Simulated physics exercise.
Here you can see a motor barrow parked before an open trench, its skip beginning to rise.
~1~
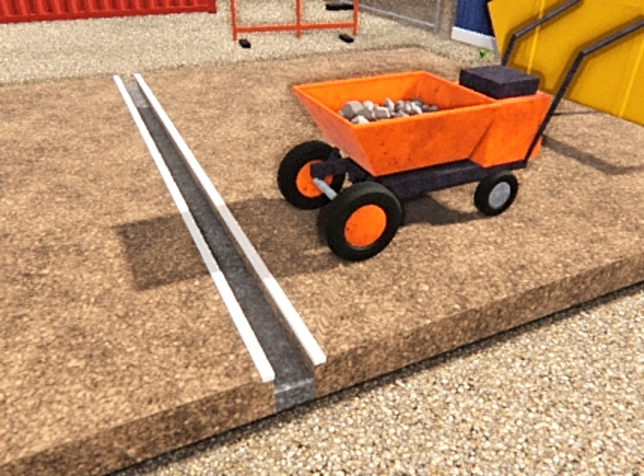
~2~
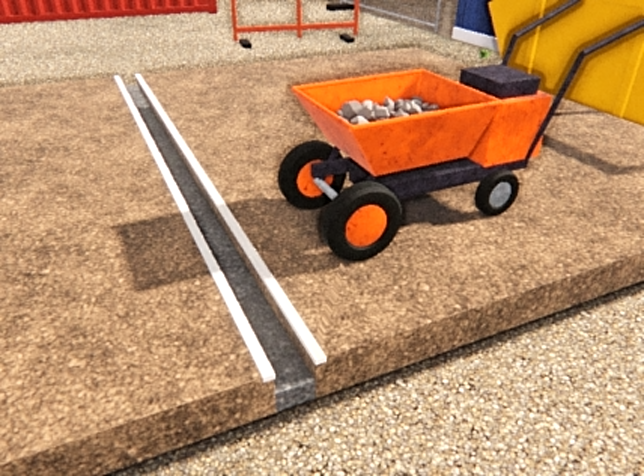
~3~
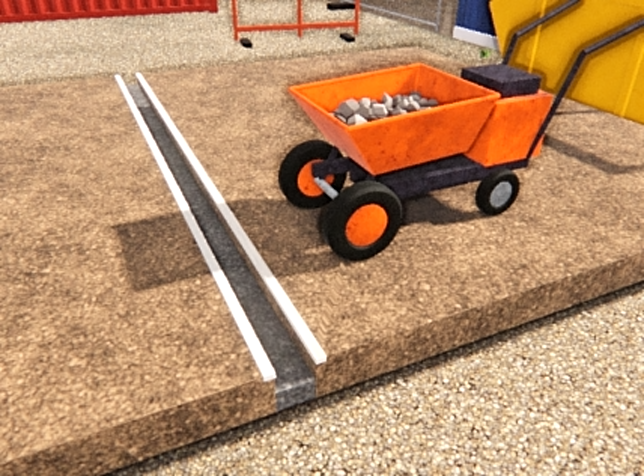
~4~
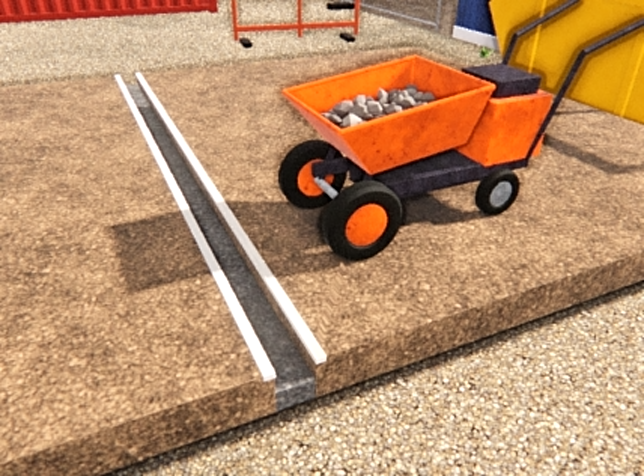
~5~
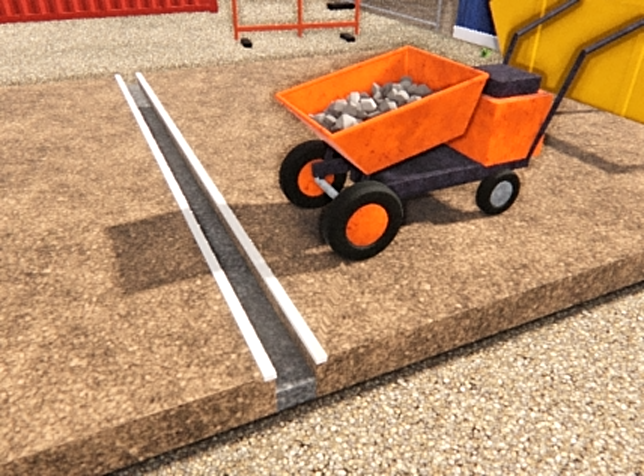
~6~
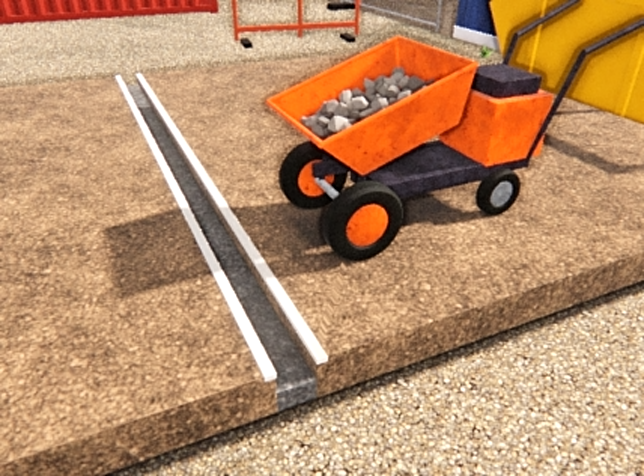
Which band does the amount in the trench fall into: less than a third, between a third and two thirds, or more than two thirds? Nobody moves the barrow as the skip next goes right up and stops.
Seems like the amount in the trench is in the middle range, from a third up to two thirds.
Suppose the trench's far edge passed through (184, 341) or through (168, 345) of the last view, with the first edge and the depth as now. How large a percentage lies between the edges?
Roughly 100 % first, 100 % second.
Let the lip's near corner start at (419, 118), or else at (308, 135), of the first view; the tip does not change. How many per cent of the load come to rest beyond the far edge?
That works out to 0 per cent for the first position and 90 per cent for the second.
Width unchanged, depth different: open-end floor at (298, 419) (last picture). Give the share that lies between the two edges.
That would give roughly 60 percent.
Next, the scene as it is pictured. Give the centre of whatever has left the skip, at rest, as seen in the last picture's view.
Close to (219, 252) in the last view.
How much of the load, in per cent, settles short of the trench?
It works out to close to 0 per cent.
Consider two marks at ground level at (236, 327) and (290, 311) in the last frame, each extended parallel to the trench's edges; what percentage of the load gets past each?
Roughly 40 per cent, and 100 per cent.
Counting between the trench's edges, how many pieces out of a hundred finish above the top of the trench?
Something like 30 in a hundred.
Soon, skip tipped steeply; all in the skip.
A while on, skip tipped right over; nearly all in the skip; a small part in or heaped over the trench; a stray few beyond it; a small part falling.
Towards the end, skip tipped right over; about a quarter in the skip; a stray few short of the trench; about a third in or heaped over the trench; about half beyond it.
Finally, skip tipped right over; a stray few short of the trench; about half in or heaped over the trench; about half beyond it.
